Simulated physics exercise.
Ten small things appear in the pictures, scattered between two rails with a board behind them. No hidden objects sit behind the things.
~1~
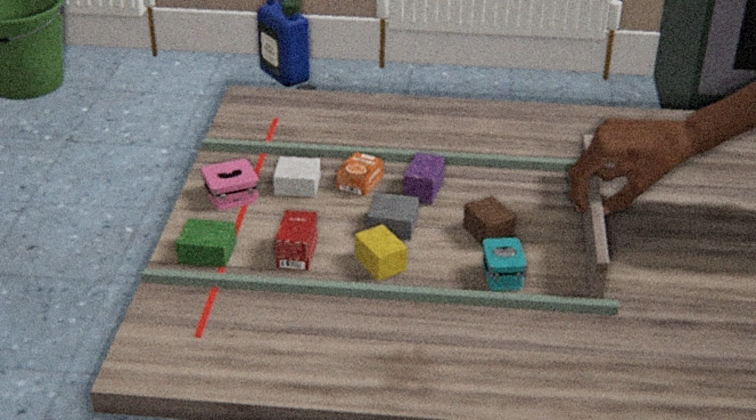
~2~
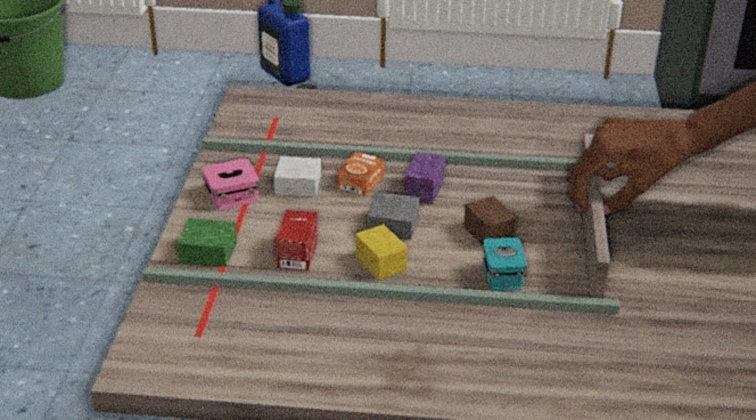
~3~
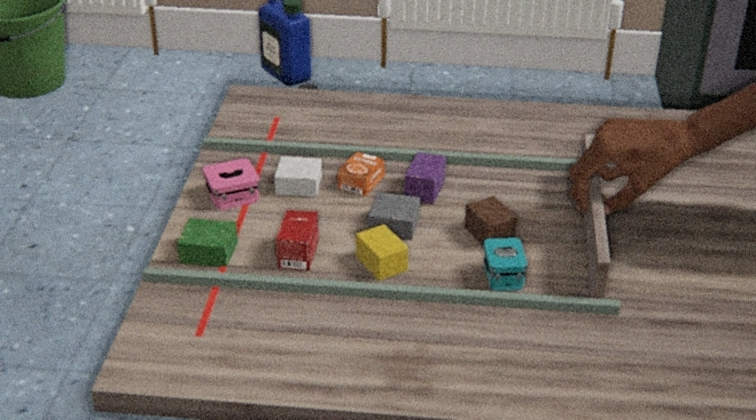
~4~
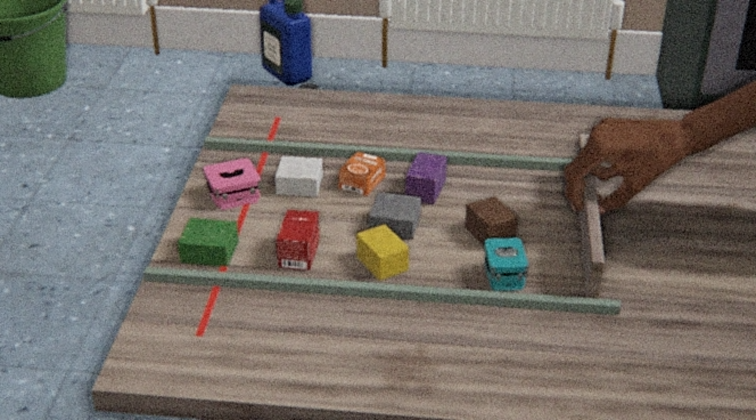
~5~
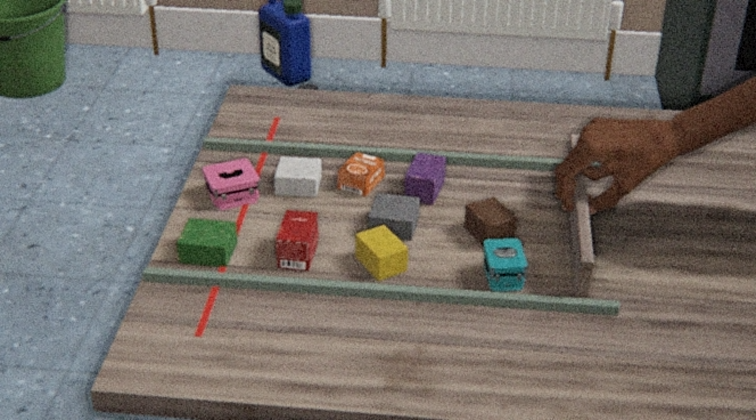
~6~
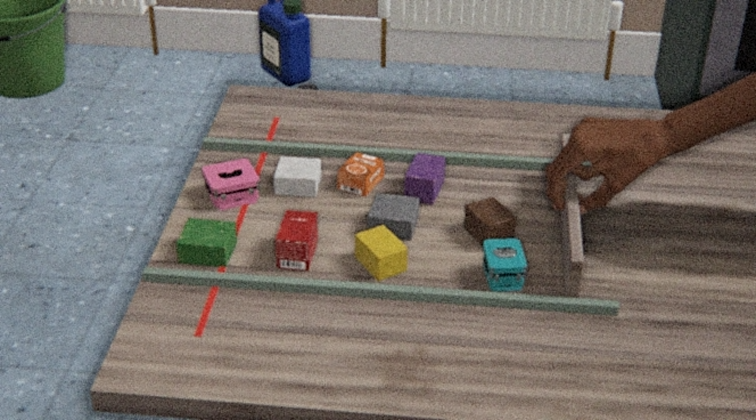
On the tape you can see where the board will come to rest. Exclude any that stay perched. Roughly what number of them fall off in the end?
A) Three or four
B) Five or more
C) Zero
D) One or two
Three or four (A).
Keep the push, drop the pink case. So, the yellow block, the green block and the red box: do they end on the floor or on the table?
Yellow block: Still there. Green block: Over the edge. Red box: Over the edge.
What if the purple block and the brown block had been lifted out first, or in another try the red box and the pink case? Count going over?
You'd see 2 fallen, and 2 in the other try.
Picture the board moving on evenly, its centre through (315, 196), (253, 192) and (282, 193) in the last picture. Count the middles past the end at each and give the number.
In order, that gives 0, then 4, then 1.
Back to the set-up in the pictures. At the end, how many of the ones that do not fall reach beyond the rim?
That comes to 1 of them.
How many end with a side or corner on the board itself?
3 are in contact with it.
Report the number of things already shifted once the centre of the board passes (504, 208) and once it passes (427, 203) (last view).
At the first spot the count is 2, and at the second it is 5.
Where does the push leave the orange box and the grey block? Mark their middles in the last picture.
Orange box: (212, 162); grey block: (185, 205).
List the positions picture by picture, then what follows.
In the first picture, green block (207, 243); pink case (231, 185); white block (297, 177); board (592, 213); tape (242, 212).
In the second picture, pink case (231, 185); turquoise case (504, 265).
In the third picture, white block (299, 177); orange box (361, 174).
In the fourth picture, green block (209, 242); grey block (395, 216).
In the fifth picture, pink case (232, 185); purple block (425, 178).
In the sixth picture, green block (207, 243); pink case (231, 185); white block (298, 177); board (570, 212); tape (243, 211).
Soon after, none off yet; green block at rest near (207, 243); pink case at rest near (231, 185); white block at rest near (298, 177).
Then, none off yet; green block at rest near (207, 243); pink case at rest near (231, 185); white block at rest near (297, 177).
Further on, none off yet; green block moved about its own width near (152, 239); pink case moved about its own width near (195, 188); white block moved well along near (224, 163).
At rest, the number that fall off is three or four; fallen, red box, white block, pink case and green block.
